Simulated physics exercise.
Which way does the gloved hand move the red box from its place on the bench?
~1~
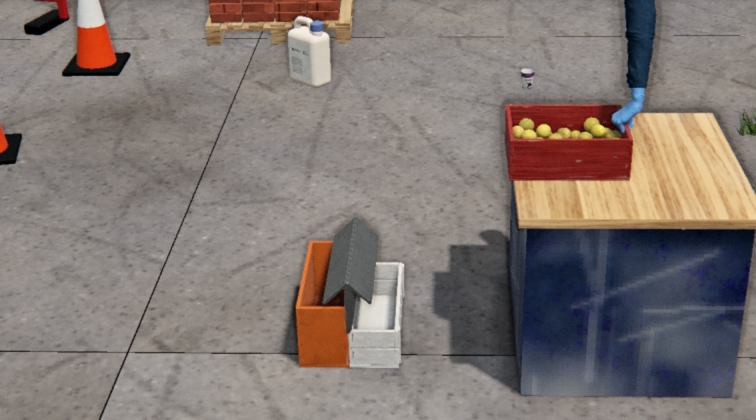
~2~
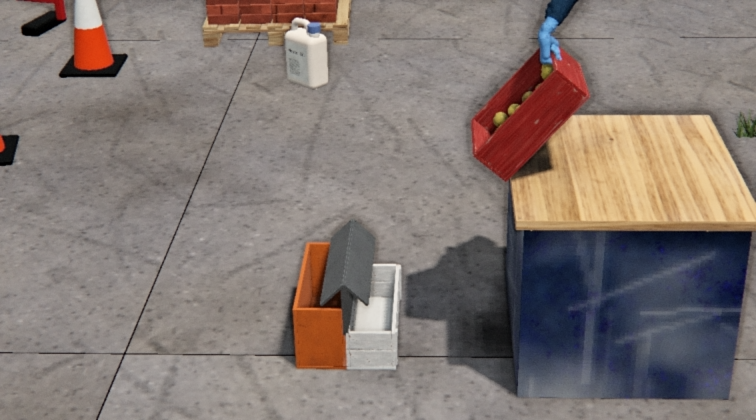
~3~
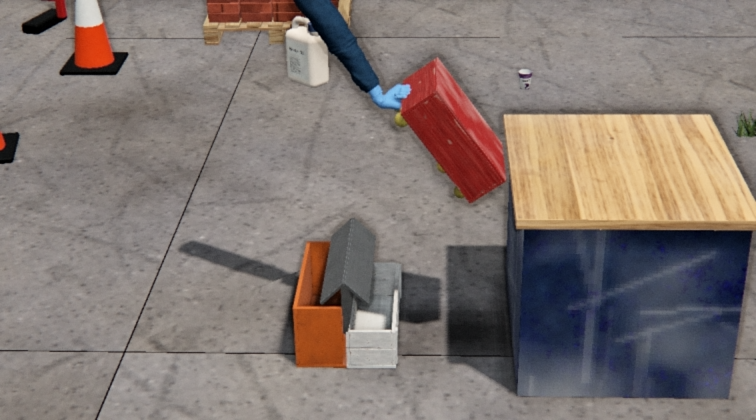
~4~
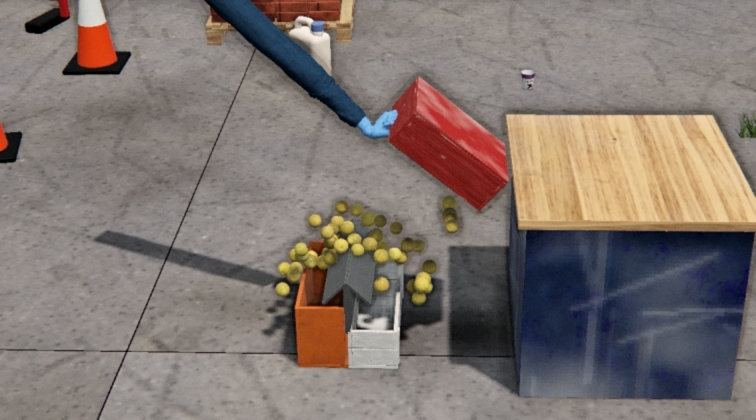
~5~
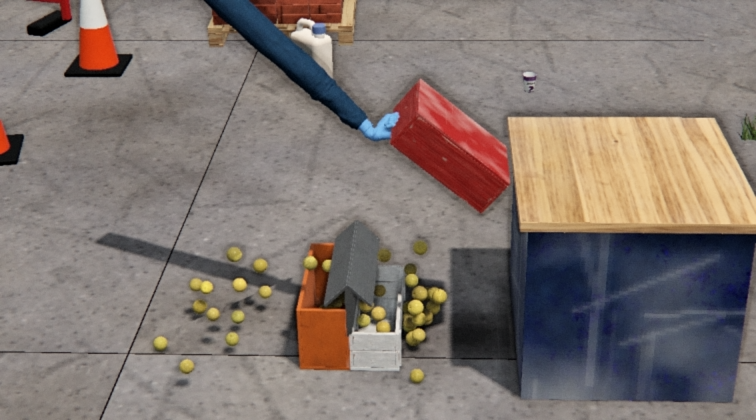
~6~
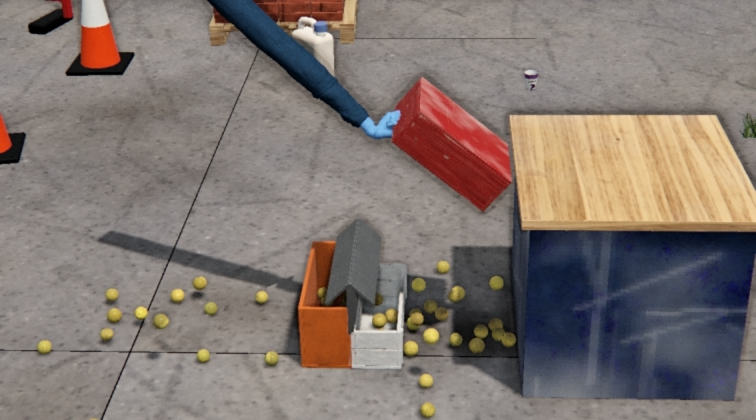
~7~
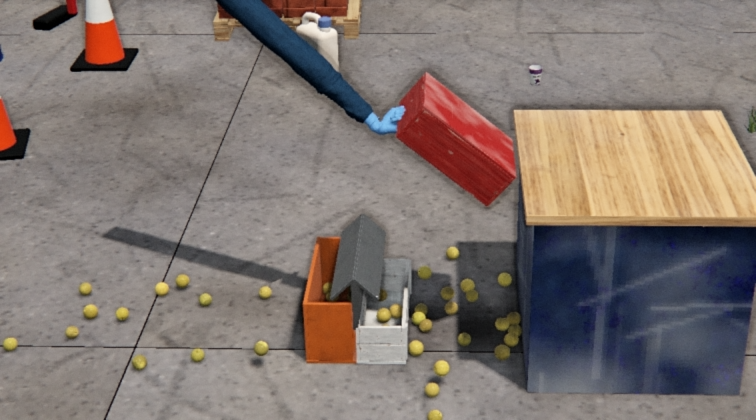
The hand moves the red box to the left, off the bench and toward the two smaller containers.
